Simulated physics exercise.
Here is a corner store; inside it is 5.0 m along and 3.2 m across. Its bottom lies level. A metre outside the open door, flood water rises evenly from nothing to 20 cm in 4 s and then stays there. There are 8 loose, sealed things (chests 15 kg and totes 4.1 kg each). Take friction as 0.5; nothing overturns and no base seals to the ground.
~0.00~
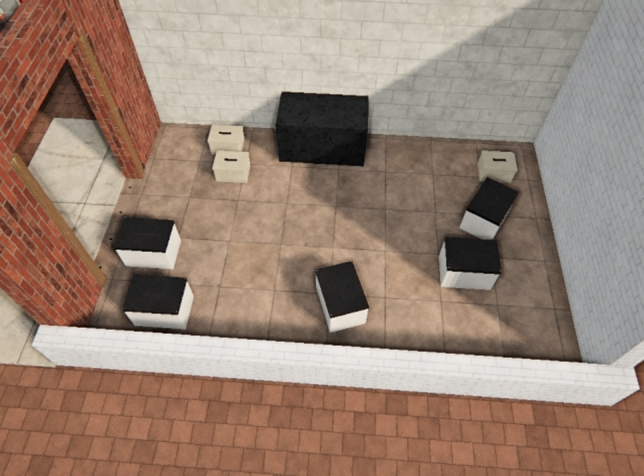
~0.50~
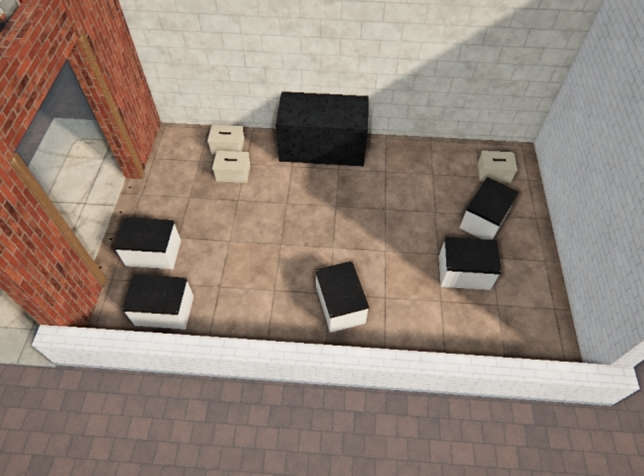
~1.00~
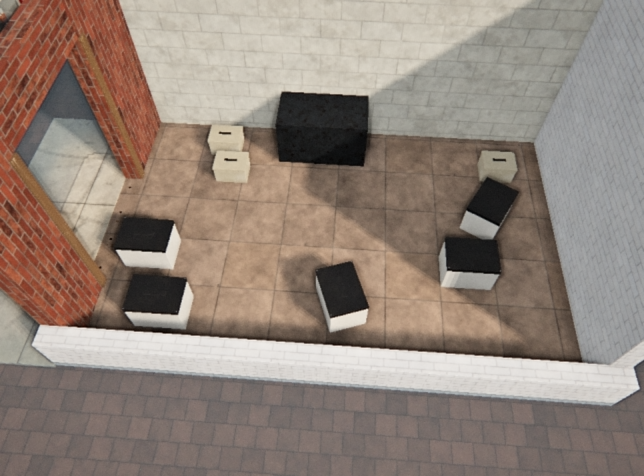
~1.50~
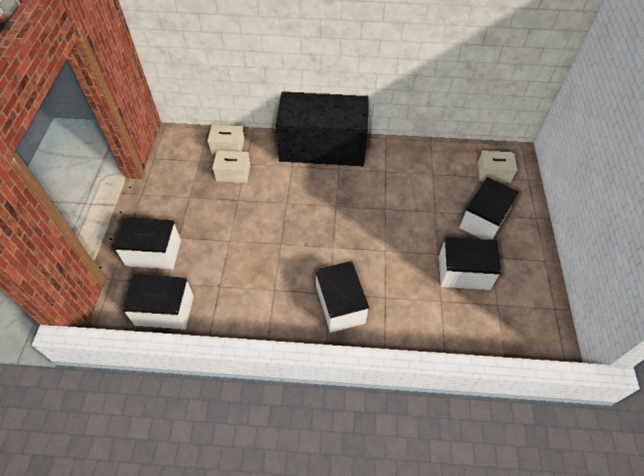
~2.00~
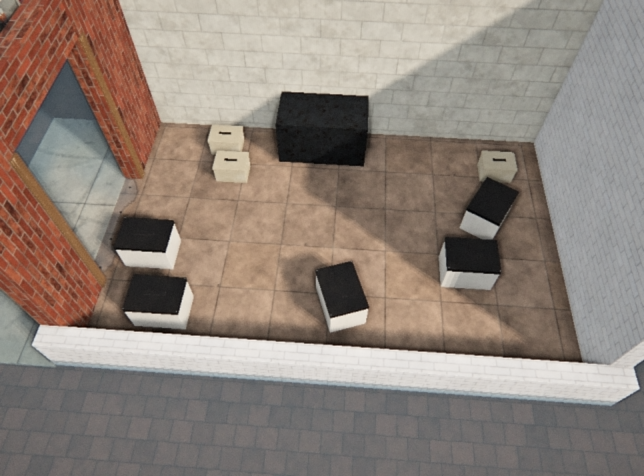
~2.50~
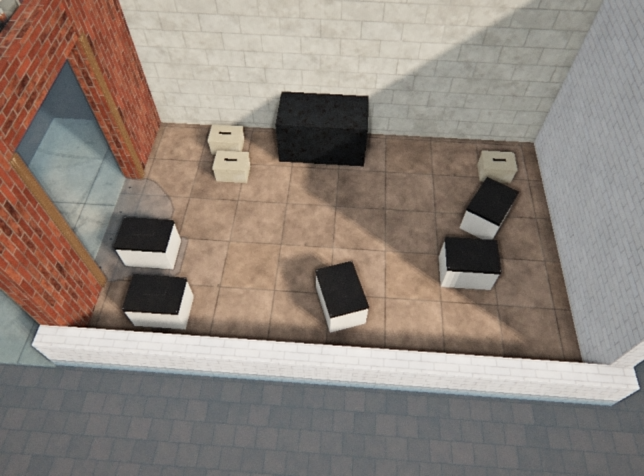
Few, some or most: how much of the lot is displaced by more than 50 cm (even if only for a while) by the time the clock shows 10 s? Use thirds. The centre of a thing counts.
It is at least two thirds.
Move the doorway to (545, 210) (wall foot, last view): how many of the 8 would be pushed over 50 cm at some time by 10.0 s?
Then 4.
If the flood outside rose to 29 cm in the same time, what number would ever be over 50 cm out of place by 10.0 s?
In that case 7 of them.
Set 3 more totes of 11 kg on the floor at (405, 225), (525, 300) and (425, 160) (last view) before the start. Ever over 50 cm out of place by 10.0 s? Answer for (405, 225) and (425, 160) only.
In turn: Past it, less.
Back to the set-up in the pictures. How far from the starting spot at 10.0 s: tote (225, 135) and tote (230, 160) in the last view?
In turn: 40 cm, 60 cm.
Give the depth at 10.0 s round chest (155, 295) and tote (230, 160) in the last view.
About 6 and 6 cm.
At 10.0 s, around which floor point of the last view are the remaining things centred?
Near (383, 230).
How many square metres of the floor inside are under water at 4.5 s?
Roughly 6.0 m2.
After 3.5 s 0 of 8 are over 50 cm from their spots; 0 afloat.
After 4.5 s 1 of 8 are over 50 cm from their spots; 0 afloat.
After 7.0 s 3 of 8 are over 50 cm from their spots; 3 afloat.
After 10.0 s 5 of 8 are over 50 cm from their spots, and 6 have been at some point; 7 afloat.
